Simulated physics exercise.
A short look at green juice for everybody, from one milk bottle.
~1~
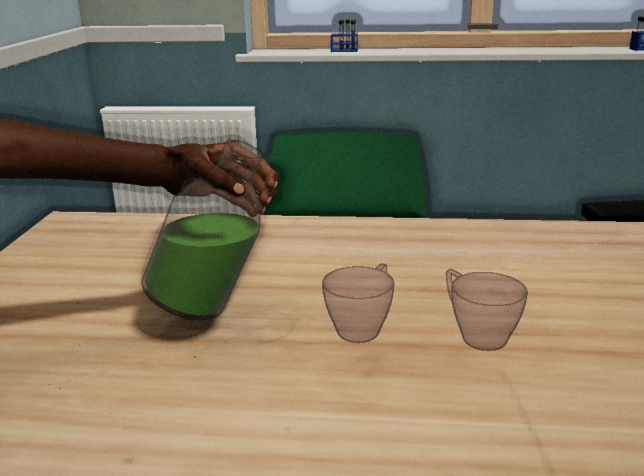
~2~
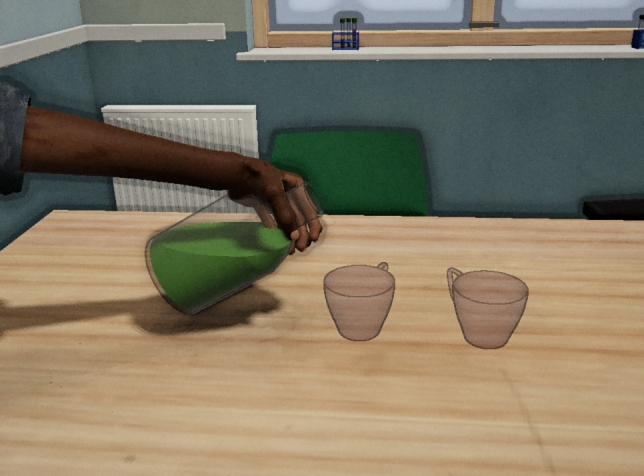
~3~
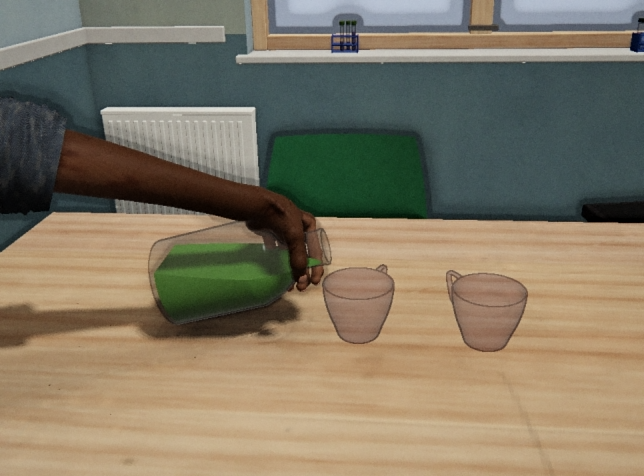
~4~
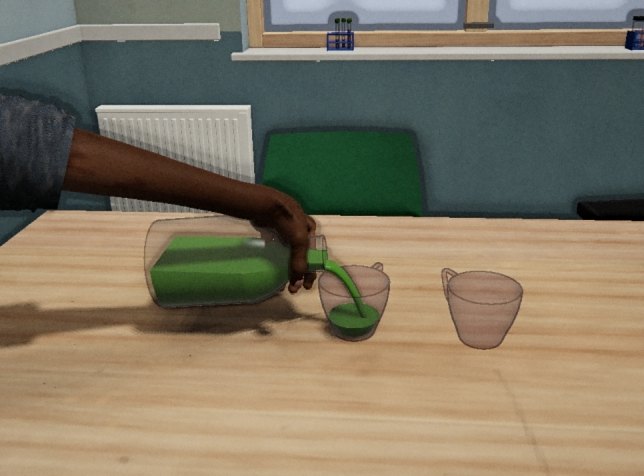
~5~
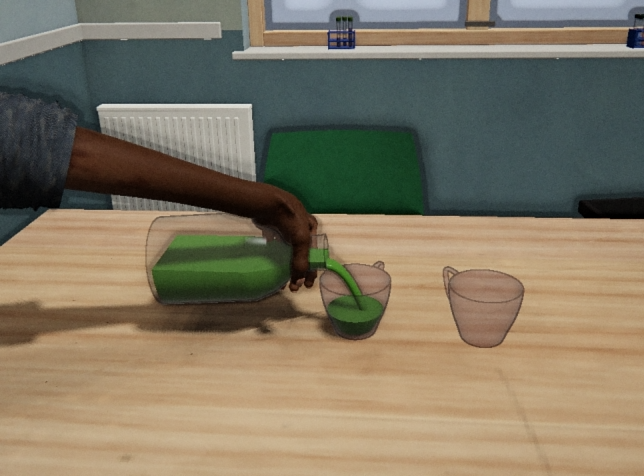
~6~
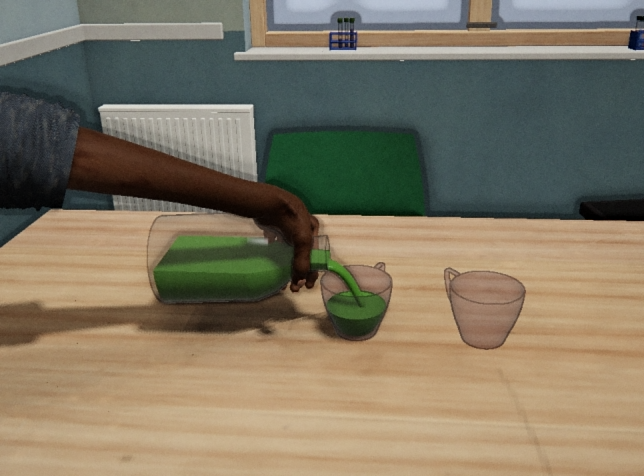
At first, a hand holds a clear bottle of green juice, slightly tilted, over a wooden table to the left of two empty cups. The arm tips the bottle further to the right until it lies nearly sideways, and then green juice pours into the nearer cup, its level rising gradually.
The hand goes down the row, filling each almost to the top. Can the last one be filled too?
What the milk bottle holds will do.
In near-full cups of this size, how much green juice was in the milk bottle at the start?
Some 3.5 of them.
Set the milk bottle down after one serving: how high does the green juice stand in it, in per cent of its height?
About 30 per cent.
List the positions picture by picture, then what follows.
In the first picture, the milk bottle is on its way; milk bottle (214, 222) tipped 25° with all of its load; two cups, the last at (487, 311).
In the second picture, the green juice nears the lip; milk bottle (244, 237) tipped 60° with all of its load; the first is empty.
In the third picture, the green juice nears the lip; milk bottle (248, 264) tipped 75° with all of its load; two cups, the last at (488, 313).
In the fourth picture, pouring; milk bottle (244, 259) tipped 85° with nearly all of its load; the first is about a quarter full.
In the fifth picture, pouring; milk bottle (246, 256) tipped 85° with nearly all of its load; two cups, the last at (484, 309).
In the sixth picture, pouring; milk bottle (247, 257) tipped 85° with nearly all of its load; the first is about half full.
A moment on, the first is about two thirds full.
Further on, the first is done and the milk bottle has about two thirds of its load.
When it is over, both are full and about a third of the green juice is over.
